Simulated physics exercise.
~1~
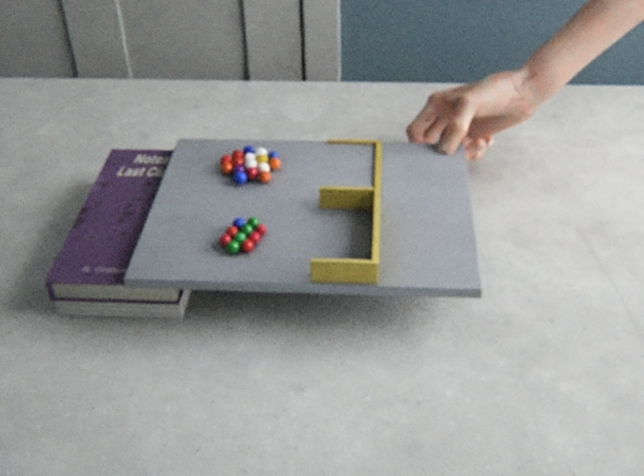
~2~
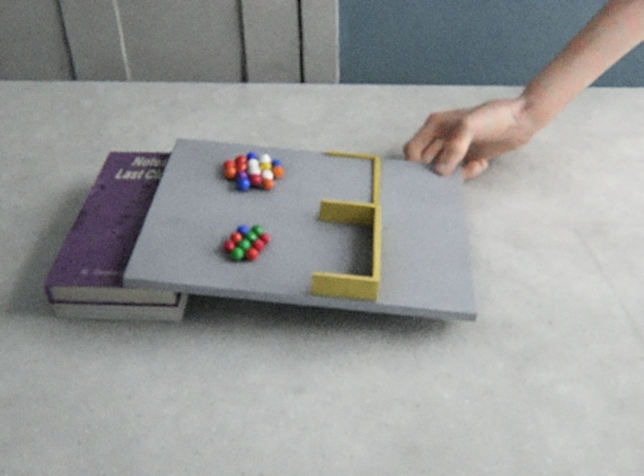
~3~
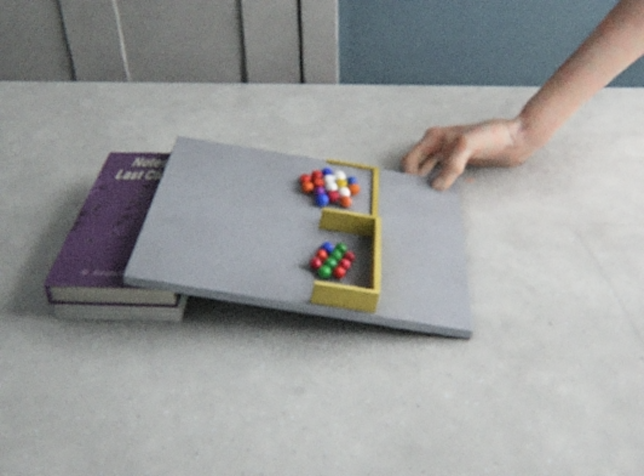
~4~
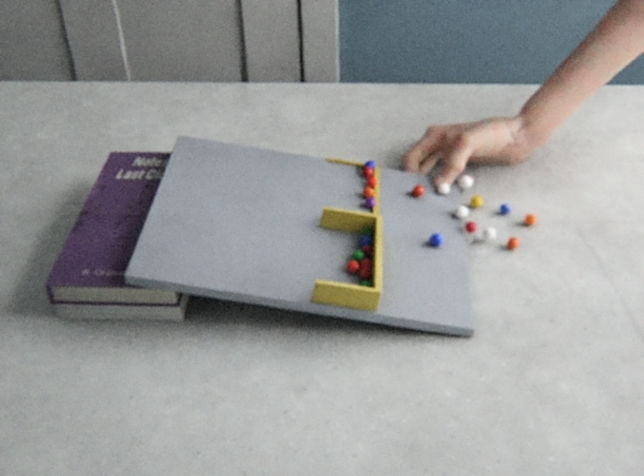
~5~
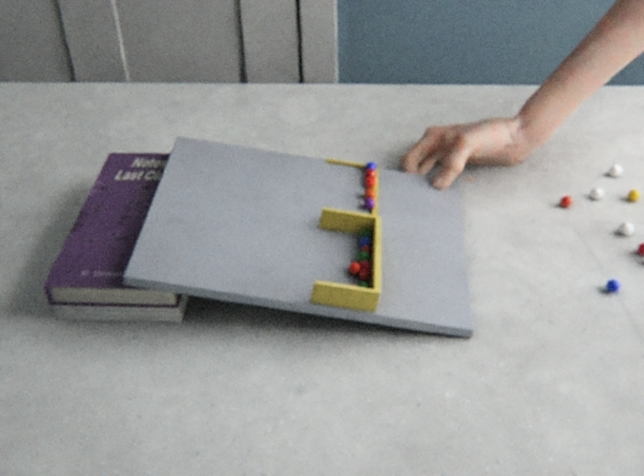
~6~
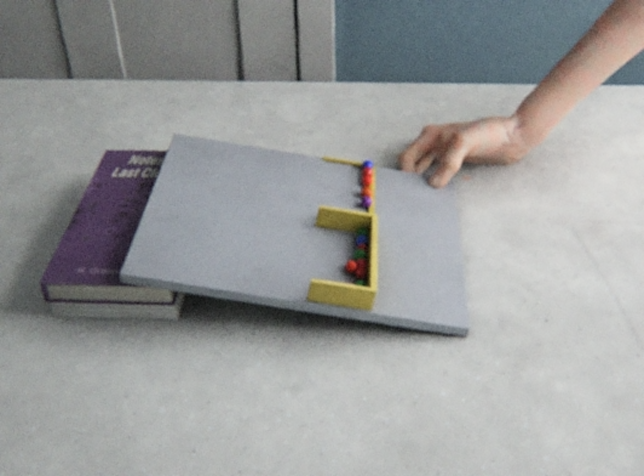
A hand lowered one end of a gray board propped on purple-covered books, and two clusters of colorful little balls rolled right; the nearer ones stopped behind their yellow strip, while many farther ones got past theirs and rolled away, leaving a few behind.
